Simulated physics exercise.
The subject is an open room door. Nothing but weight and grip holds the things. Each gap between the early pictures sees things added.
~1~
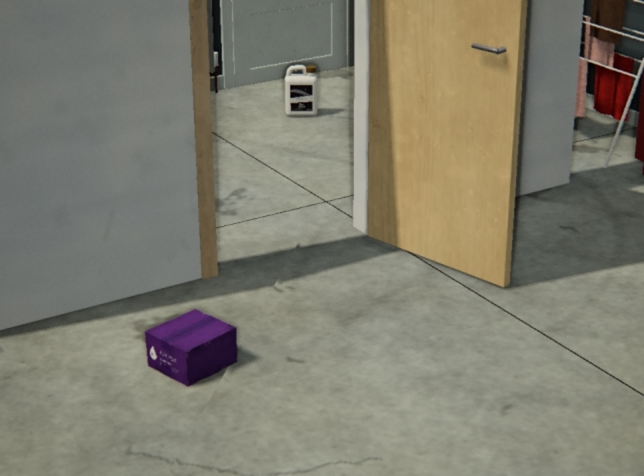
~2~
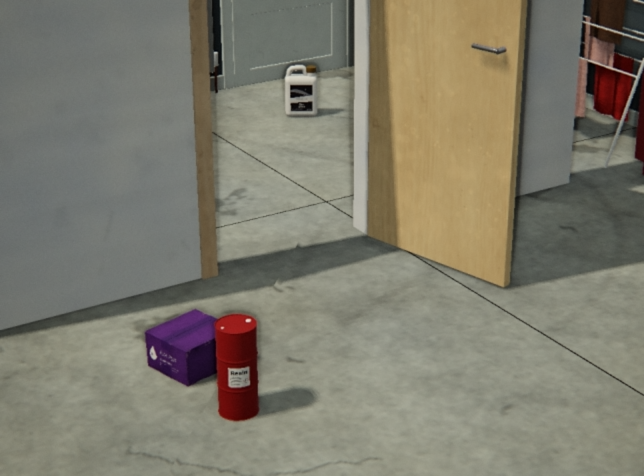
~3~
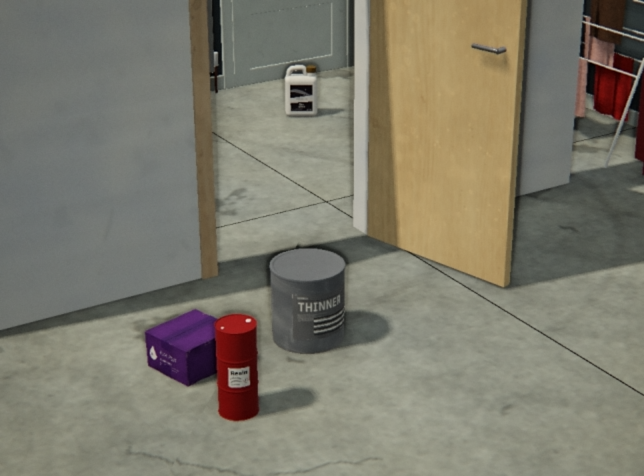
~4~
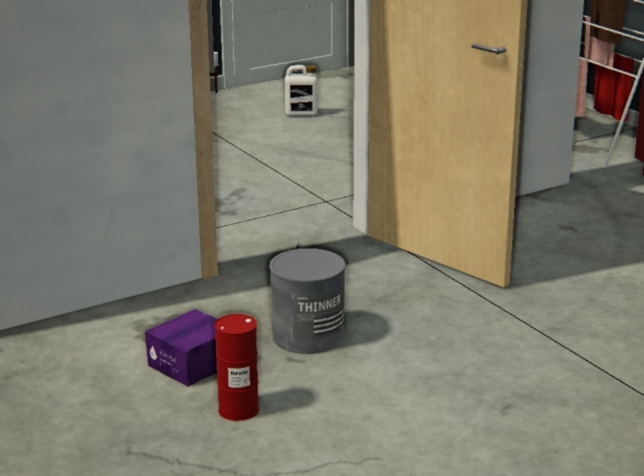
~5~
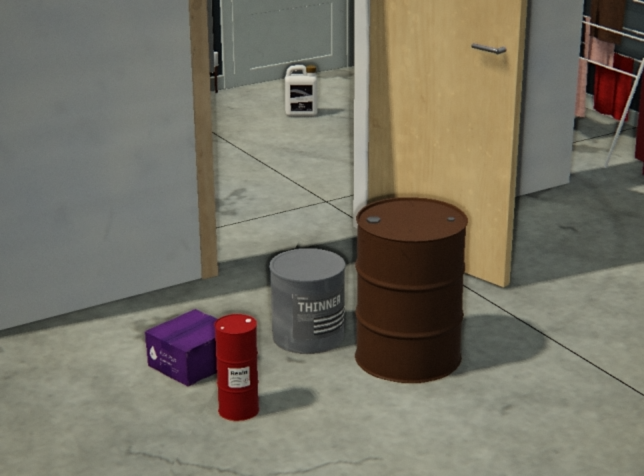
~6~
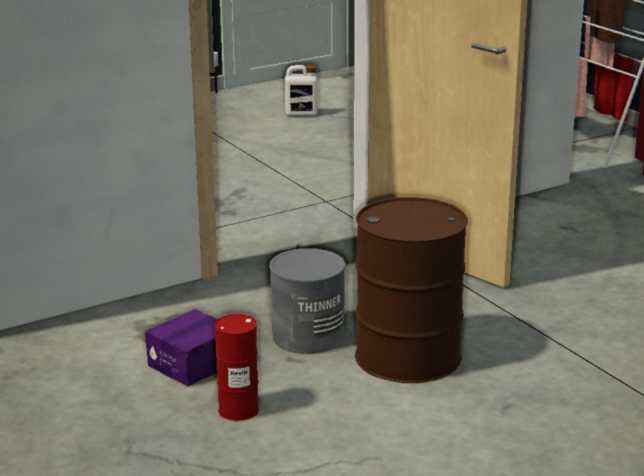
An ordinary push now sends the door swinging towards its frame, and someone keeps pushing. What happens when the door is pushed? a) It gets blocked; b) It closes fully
b, it closes fully.
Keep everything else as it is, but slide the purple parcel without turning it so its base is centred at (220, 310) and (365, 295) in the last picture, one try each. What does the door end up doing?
Try 1 - swings fully home; try 2 - gets caught.
Then, 1.20 s after the last picture, door 70° open.
Then, 2.00 s after the last picture, door 34° open.
At rest, door 0° open; all 4 in place. Seen from the same camera at the end, brown drum near (410, 289).
